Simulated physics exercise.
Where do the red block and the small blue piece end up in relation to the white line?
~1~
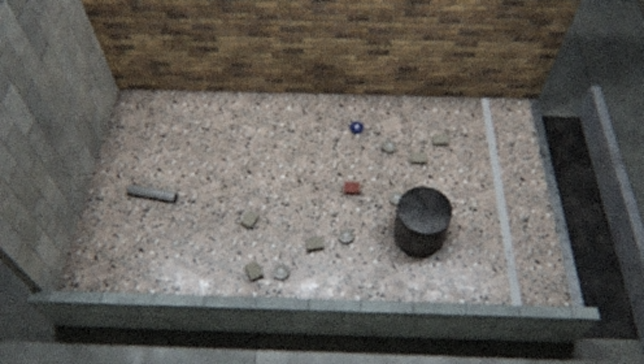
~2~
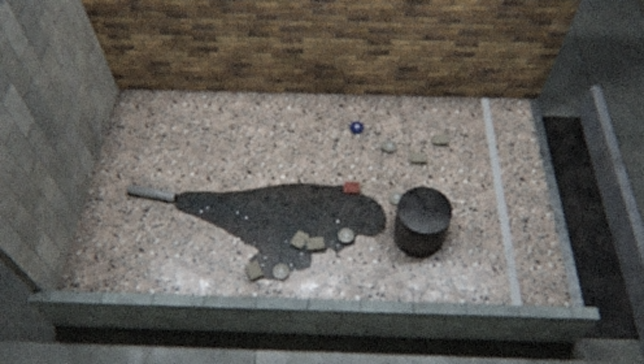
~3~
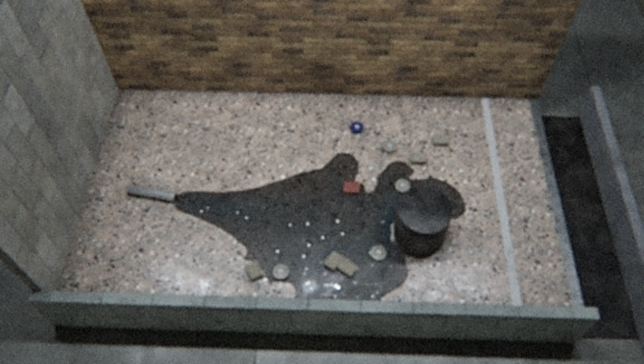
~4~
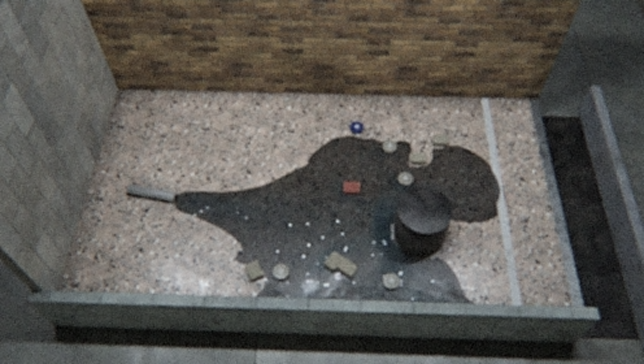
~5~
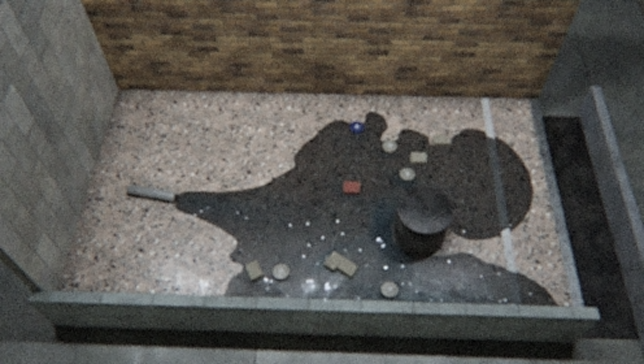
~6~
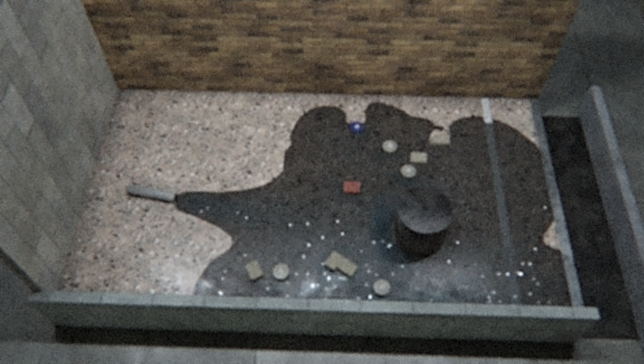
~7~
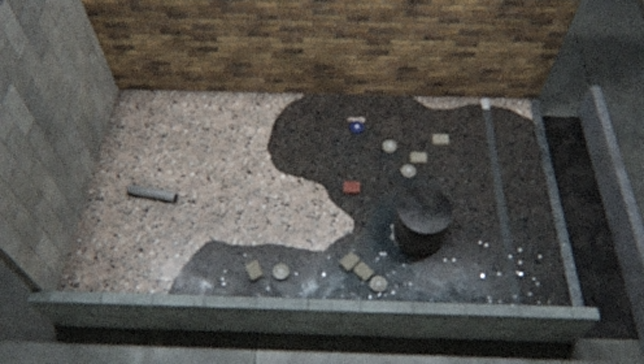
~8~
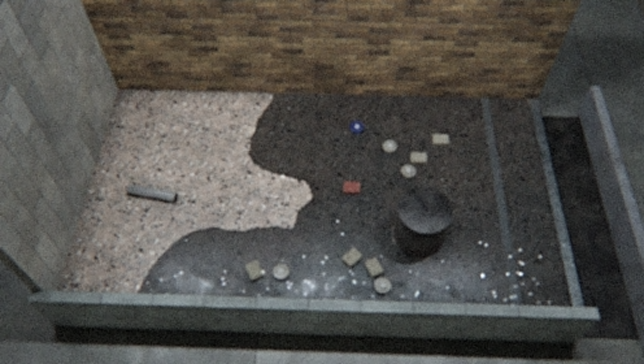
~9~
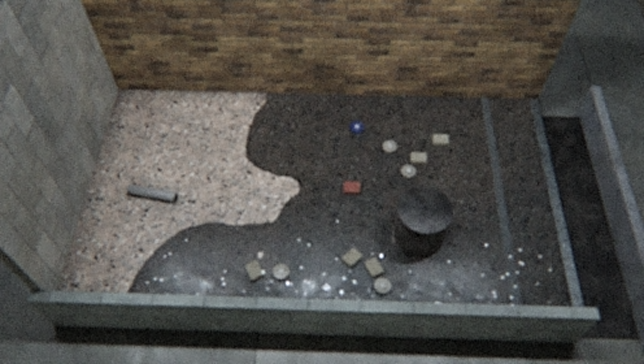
Both end up to the left of the line, without reaching it. The red block and the blue piece stay about where they began while the dark liquid spreads past them.
Walled speckled floor, dark liquid spreading rightward from a pipe, nudging small pale pieces, then covering the right side and settling.
